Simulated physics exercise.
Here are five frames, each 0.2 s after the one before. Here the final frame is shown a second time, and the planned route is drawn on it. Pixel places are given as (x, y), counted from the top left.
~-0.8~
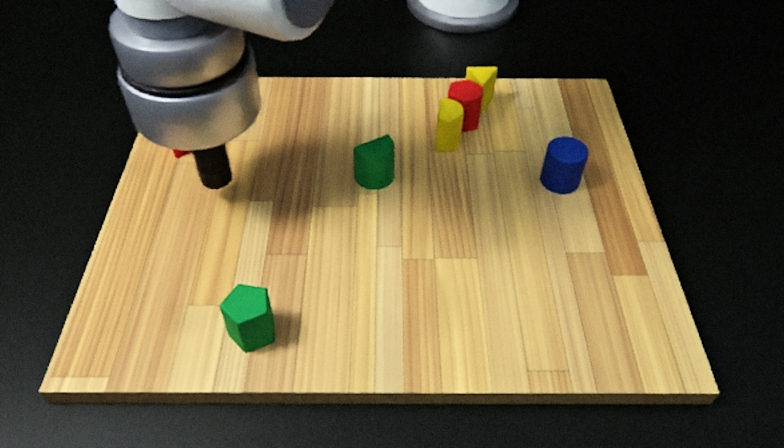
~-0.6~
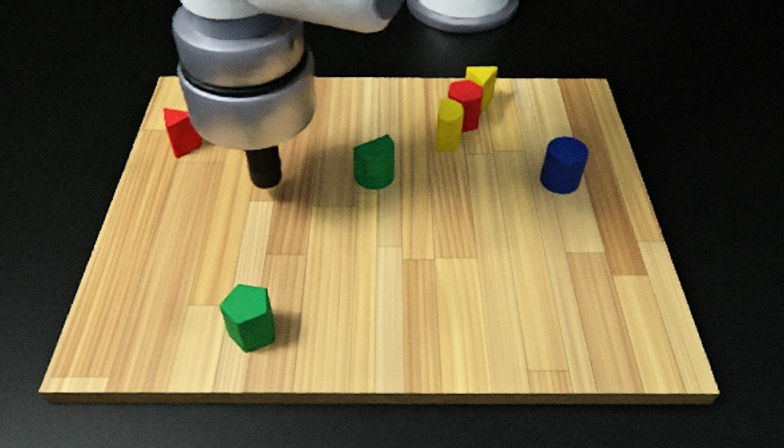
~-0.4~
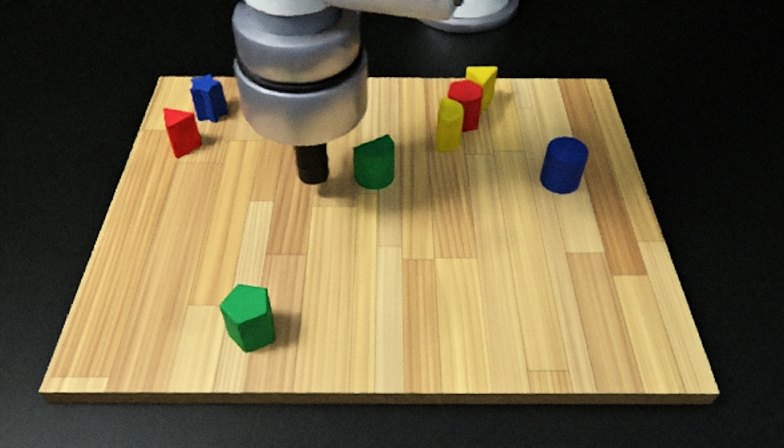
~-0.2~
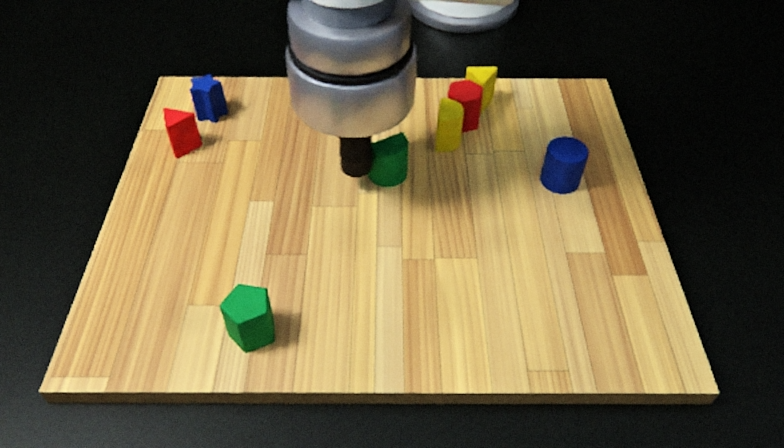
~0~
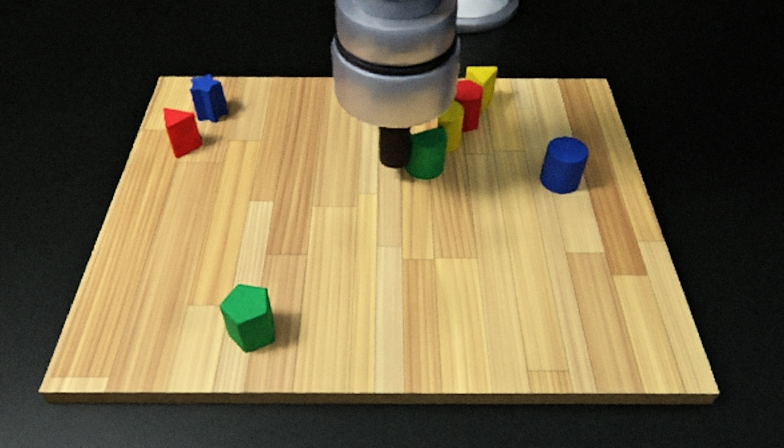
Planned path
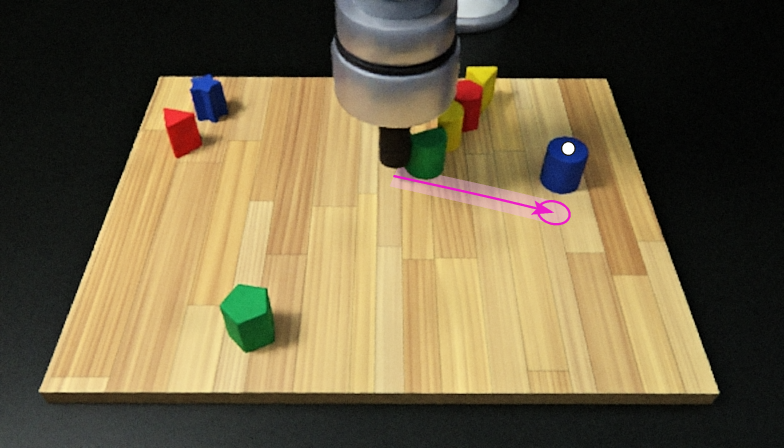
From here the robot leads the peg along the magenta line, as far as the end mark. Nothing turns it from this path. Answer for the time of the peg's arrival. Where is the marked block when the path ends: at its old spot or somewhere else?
Once the peg is done, the marked block remains in the old spot.
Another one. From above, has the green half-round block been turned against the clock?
The answer is yes.
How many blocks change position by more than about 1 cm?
Count: One.
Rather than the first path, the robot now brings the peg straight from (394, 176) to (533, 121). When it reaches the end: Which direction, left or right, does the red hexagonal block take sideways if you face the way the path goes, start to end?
That's a shift to the left.
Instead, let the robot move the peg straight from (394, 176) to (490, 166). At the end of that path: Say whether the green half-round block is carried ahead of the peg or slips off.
I'd say the green half-round block is still out in front of the peg at the end.
Path on the board, from (394, 176) directly to (554, 213); the dot is on the blue cylinder.
On the path given first. One third of the way, peg at (449, 171); green half-round block at (469, 134), turned 60° anticlockwise.
Two thirds of the way, peg at (503, 183); green half-round block at (476, 135), turned 90° anticlockwise.
At the end, peg at (558, 196); green half-round block at (476, 135), turned 90° anticlockwise; blue cylinder in place.
